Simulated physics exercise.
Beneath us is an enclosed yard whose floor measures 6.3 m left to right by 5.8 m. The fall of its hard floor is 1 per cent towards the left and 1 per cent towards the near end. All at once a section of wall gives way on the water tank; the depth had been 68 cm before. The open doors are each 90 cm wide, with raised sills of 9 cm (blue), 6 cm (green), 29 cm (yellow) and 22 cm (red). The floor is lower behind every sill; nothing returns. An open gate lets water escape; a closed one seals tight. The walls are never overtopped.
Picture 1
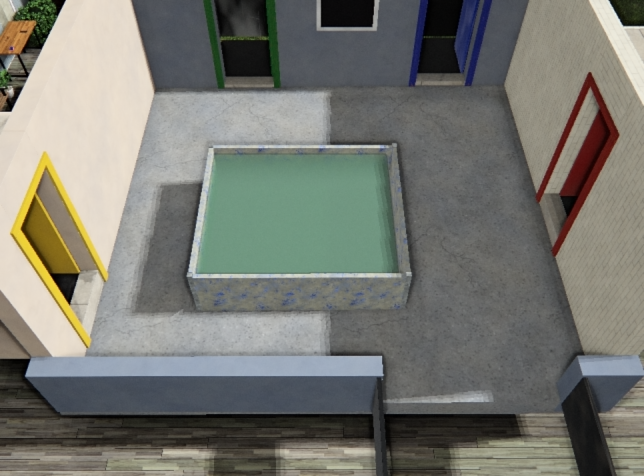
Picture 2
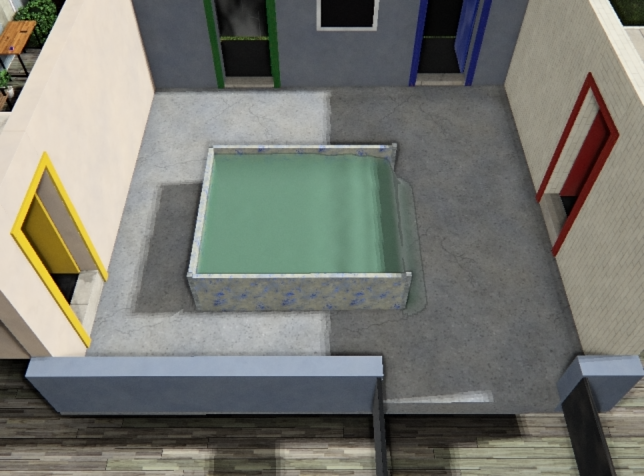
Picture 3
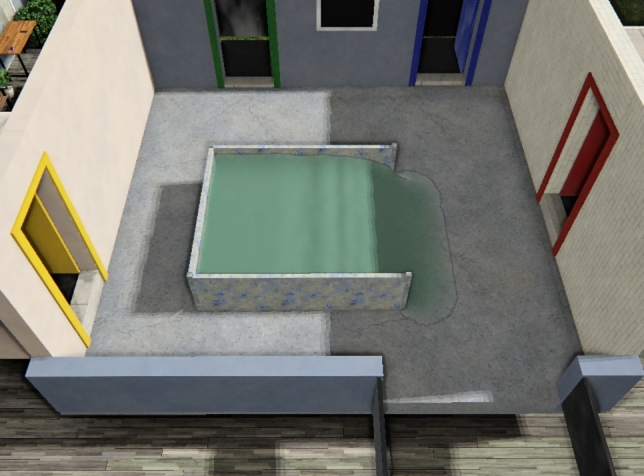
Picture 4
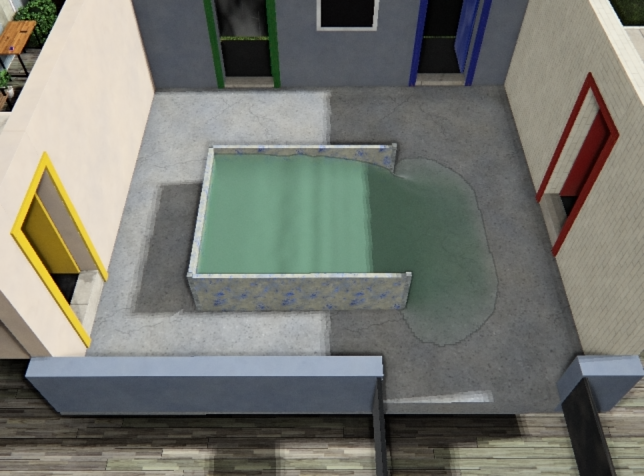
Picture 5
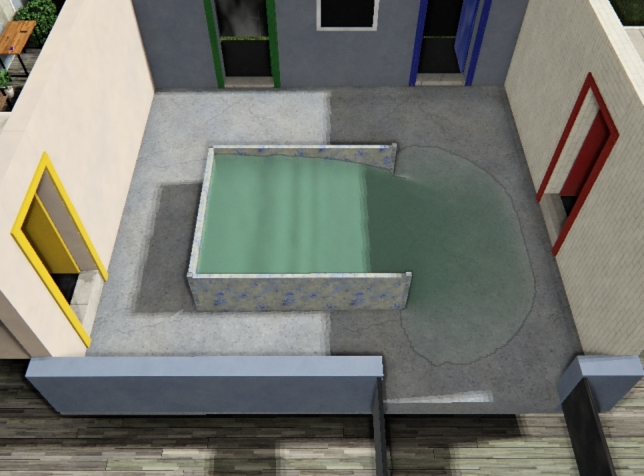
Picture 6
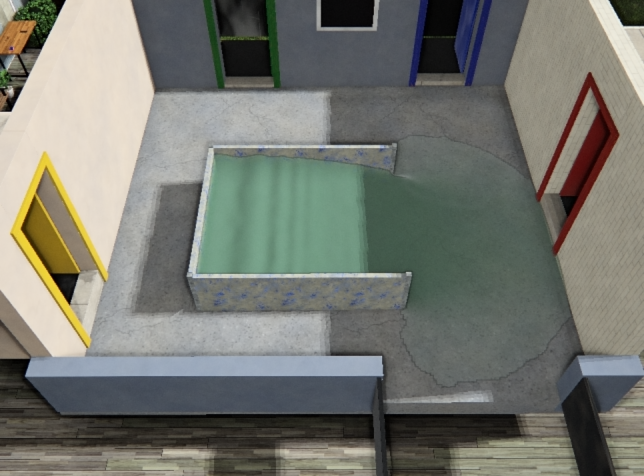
The clip opens on a walled yard with yellow, green, blue and red doorways around a tank of still green water. The tank's right side gives way, and water pours onto the grey floor, spreading rightward in a widening rounded sheet that reaches the wall by the red doorway and extends toward the near end.
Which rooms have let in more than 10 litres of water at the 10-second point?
The room behind the blue door is above 10 litres; the room behind the green door is at or below 10 litres; the room behind the yellow door is at or below 10 litres; the room behind the red door is above 10 litres.
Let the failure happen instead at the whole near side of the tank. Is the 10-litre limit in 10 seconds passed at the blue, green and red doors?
Door by door - blue: Within bounds, green: Out of bounds, red: Within bounds.
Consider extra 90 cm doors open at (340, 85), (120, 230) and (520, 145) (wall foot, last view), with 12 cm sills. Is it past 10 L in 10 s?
In sequence the answers are less than that, less than that and more than that.
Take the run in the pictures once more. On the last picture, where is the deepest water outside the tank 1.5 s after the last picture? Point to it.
At about (590, 382).
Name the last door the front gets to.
Answer: The yellow door.
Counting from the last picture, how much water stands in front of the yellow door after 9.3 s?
About 8.0 cm deep.
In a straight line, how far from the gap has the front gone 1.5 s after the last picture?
Roughly 4.0 metres out.
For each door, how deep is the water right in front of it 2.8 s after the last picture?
Door by door, in cm: Blue reads 22, green reads 0, yellow reads 0, red reads 26.
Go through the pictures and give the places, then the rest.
In the first frame, still water, 68 cm deep, in the water tank at (301, 209).
In the second frame, the front is at (406, 311), 1.2 m from the gap at (395, 230); 0.6 m2 of floor is under water; 68 cm left at the back of the water tank.
In the third frame, the front is at (430, 319), 1.4 m from the gap at (395, 231); 1.6 m2 of floor is under water; 68 cm left at the back of the water tank.
In the fourth frame, the front is at (464, 331), 1.7 m from the gap at (394, 232); 3.5 m2 of floor is under water; 68 cm left at the back of the water tank.
In the fifth frame, the front is at (494, 343), 2.1 m from the gap at (394, 232); 5.4 m2 of floor is under water; 68 cm left at the back of the water tank.
In the sixth frame, the front is at (568, 306), 2.5 m from the gap at (394, 233); 7.5 m2 of floor is under water; 68 cm left at the back of the water tank.
Then, 0.7 s after the last picture water covers 35 % of the floor and is deepest (44 cm) near (536, 242); blue door not reached, green door not reached, yellow door not reached, red door 43 cm at the sill, 55 L in.
Then, 1.5 s after the last picture water covers 35 % of the floor and is deepest (50 cm) near (590, 382); blue door not reached, green door not reached, yellow door not reached, red door 40 cm at the sill, 142 L in.
Then, 2.8 s after the last picture water covers 50 % of the floor and is deepest (32 cm) near (504, 90); blue door 22 cm at the sill, 44 L in, green door not reached, yellow door not reached, red door 26 cm at the sill, 223 L in.
Then, 5.3 s after the last picture water covers 85 % of the floor and is deepest (16 cm) near (150, 113); blue door 14 cm at the sill, 139 L in, green door 4 cm at the sill, 0 L in, yellow door not reached, red door 10 cm at the sill, 230 L in.
Then, 9.3 s after the last picture water covers 95 % of the floor and is deepest (16 cm) near (78, 385); blue door 4 cm at the sill, 148 L in, green door 3 cm at the sill, 0 L in, yellow door 8 cm at the sill, 0 L in, red door 5 cm at the sill, 230 L in.
